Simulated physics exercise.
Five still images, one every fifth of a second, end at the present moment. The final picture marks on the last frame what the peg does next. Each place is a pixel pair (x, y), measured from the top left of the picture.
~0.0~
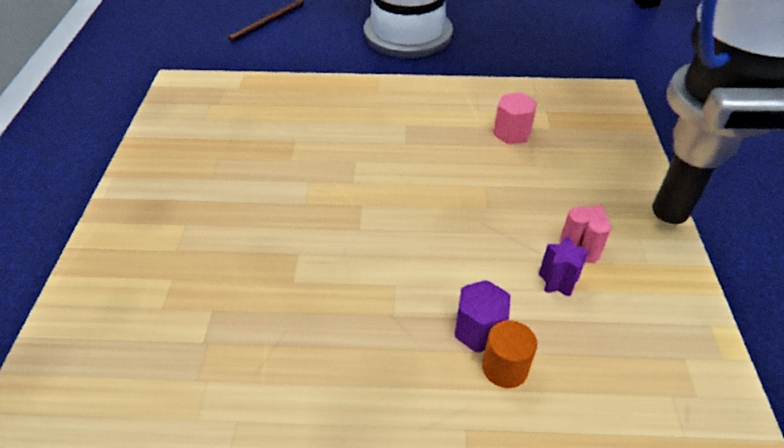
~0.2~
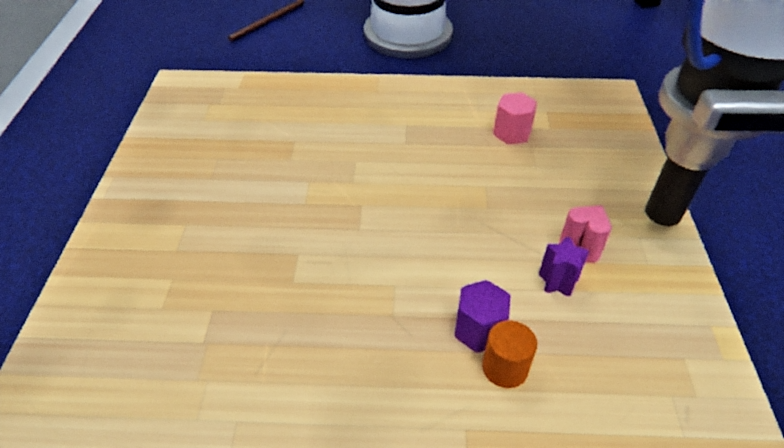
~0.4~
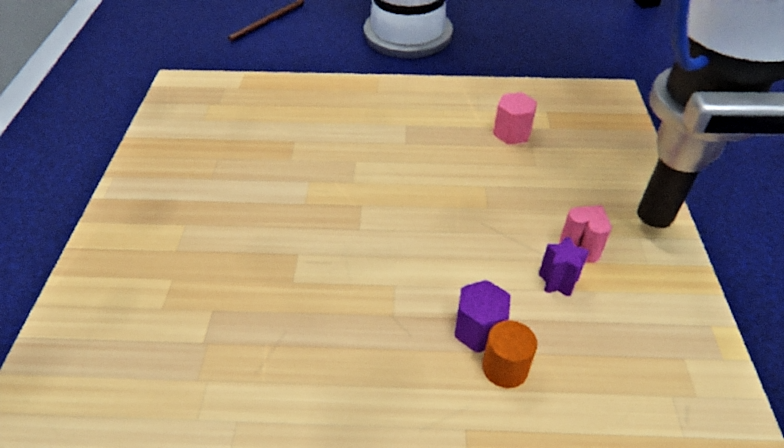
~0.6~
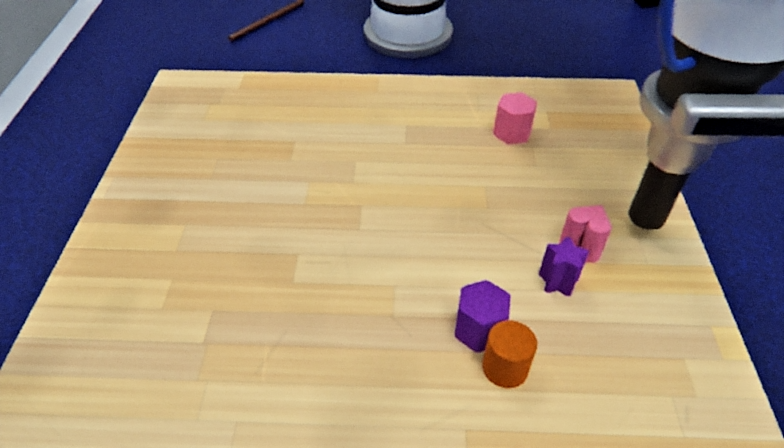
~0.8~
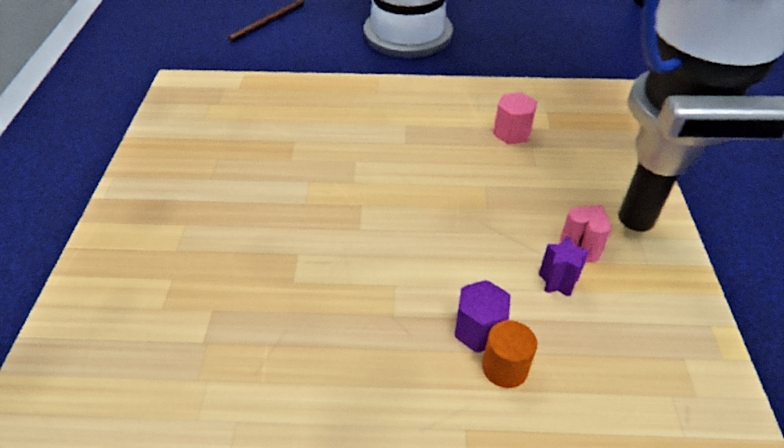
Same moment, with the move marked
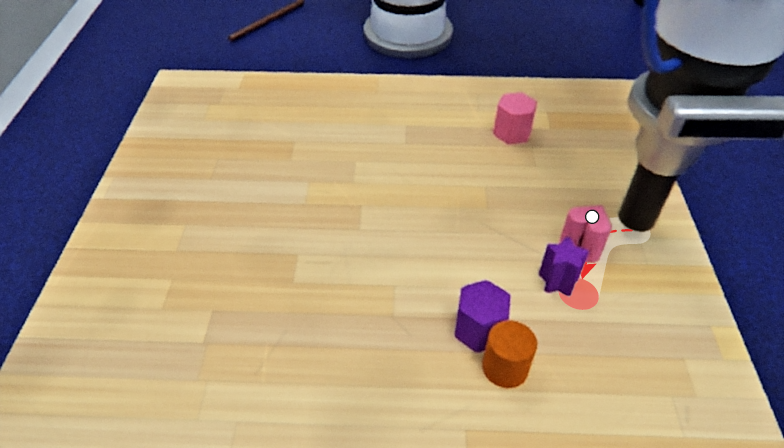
We see a robot arm's dark peg move slightly left over the right side of a wooden board, nearing a pink heart-shaped block beside a purple star, while these and the purple, orange and other pink blocks stay still.
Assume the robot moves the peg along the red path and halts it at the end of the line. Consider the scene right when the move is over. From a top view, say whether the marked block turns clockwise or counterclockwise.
The turn is clockwise.
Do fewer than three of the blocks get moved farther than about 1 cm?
Yes, I think so.
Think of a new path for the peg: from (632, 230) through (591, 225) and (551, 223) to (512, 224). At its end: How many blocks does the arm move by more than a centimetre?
I think only one will be displaced.
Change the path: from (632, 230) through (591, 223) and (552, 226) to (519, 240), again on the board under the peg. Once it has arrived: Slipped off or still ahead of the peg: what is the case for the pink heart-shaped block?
It comes off the peg's front.
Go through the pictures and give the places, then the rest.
The first picture shows tip of the peg (670, 212), middles of tops, purple hexagon (485, 301), purple star-shaped block (568, 251), pink heart-shaped block (592, 217).
The second picture shows peg (663, 214), nothing pushed.
The third picture shows peg (655, 216), nothing pushed.
The fourth picture shows peg (646, 217), nothing pushed.
The fifth picture shows peg (637, 219), purple hexagon (485, 301), purple star-shaped block (568, 251), pink heart-shaped block (592, 217).
The line goes from (632, 230) over (598, 237) and (586, 263) to (578, 293); the dot is on the pink heart-shaped block.
The first path, step by step. One third of the way, peg (601, 227); pink heart-shaped block (583, 223), turned 20° anticlockwise.
Two thirds of the way, peg (590, 253); purple star-shaped block (560, 263), turned 15° anticlockwise; pink heart-shaped block (561, 238).
At the end, peg (583, 283); purple hexagon unmoved; purple star-shaped block (547, 273), turned 20° anticlockwise; pink heart-shaped block (553, 245), turned 20° clockwise.
